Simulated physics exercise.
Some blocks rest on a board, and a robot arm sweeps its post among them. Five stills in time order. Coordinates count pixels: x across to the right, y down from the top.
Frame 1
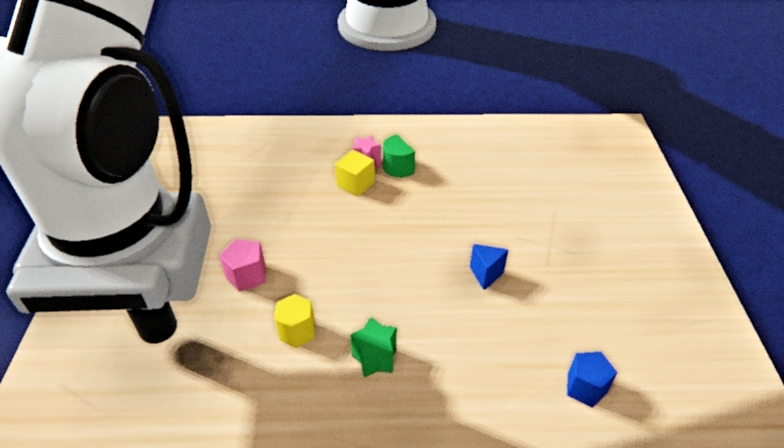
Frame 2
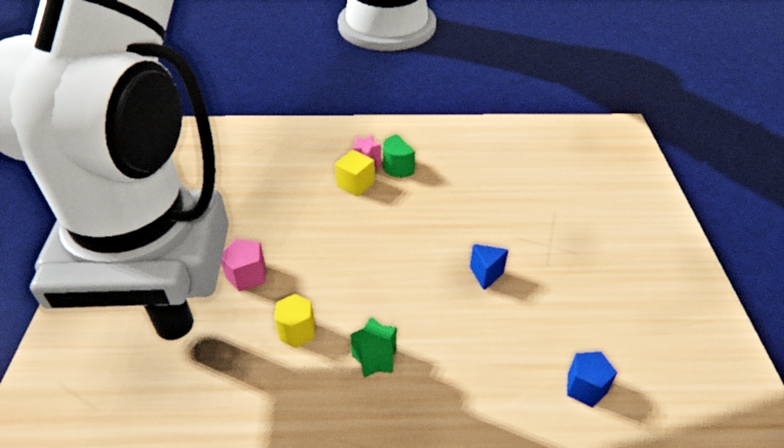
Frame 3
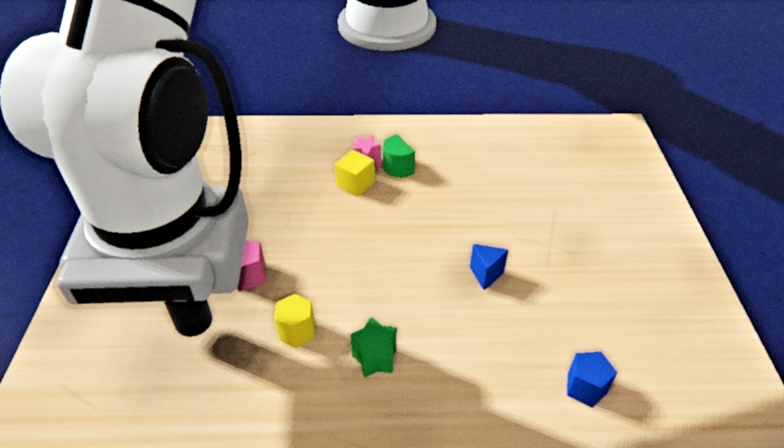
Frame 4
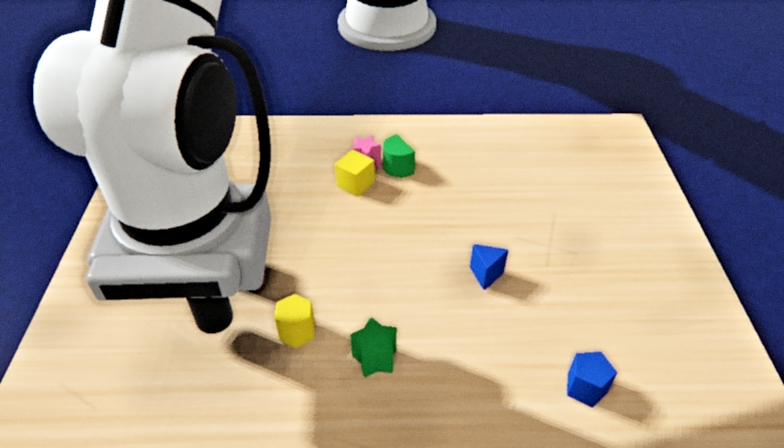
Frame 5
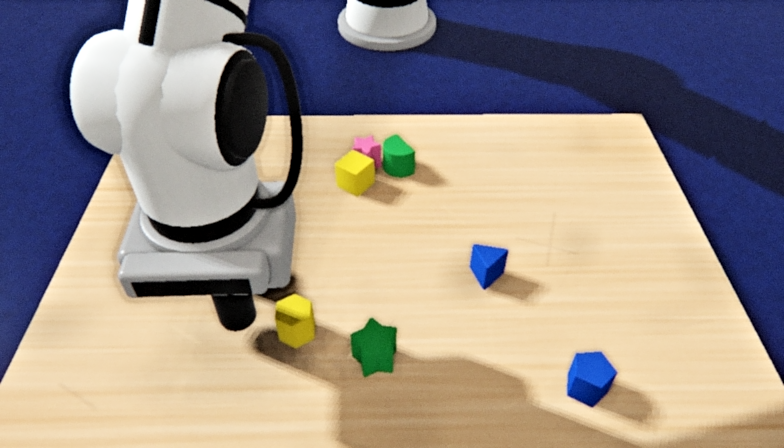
In the video, a white robot arm moves its black post steadily rightward above a wooden board scattered with colored blocks, passing in front of the pink block and nearing the yellow six-sided one, while the blocks stay still.
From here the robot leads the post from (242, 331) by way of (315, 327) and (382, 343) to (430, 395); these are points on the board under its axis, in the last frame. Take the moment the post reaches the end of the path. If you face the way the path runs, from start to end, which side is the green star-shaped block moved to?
Facing from start to end, it will go to the right.
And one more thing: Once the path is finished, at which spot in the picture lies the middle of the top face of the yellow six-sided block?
At roughly (434, 325).
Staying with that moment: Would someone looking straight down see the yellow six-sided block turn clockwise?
In short: No.
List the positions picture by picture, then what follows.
Post's lower end (159, 330); pink five-sided block (242, 253); yellow six-sided block (293, 309); green star-shaped block (375, 336), in the first frame.
Post (176, 327); blocks still, in the second frame.
Post (195, 323); blocks still, in the third frame.
Post (216, 321); blocks still, in the fourth frame.
Post (239, 318); pink five-sided block hidden; yellow six-sided block (293, 309); green star-shaped block (375, 336), in the fifth frame.
One third of the way, post (314, 315); yellow six-sided block (348, 312), turned 20° clockwise.
Two thirds of the way, post (382, 331); yellow six-sided block (419, 319); green star-shaped block (405, 350), turned 70° clockwise.
At the end, post (431, 383); pink five-sided block still; yellow six-sided block (434, 325), turned 40° anticlockwise; green star-shaped block (455, 404), turned 85° clockwise.
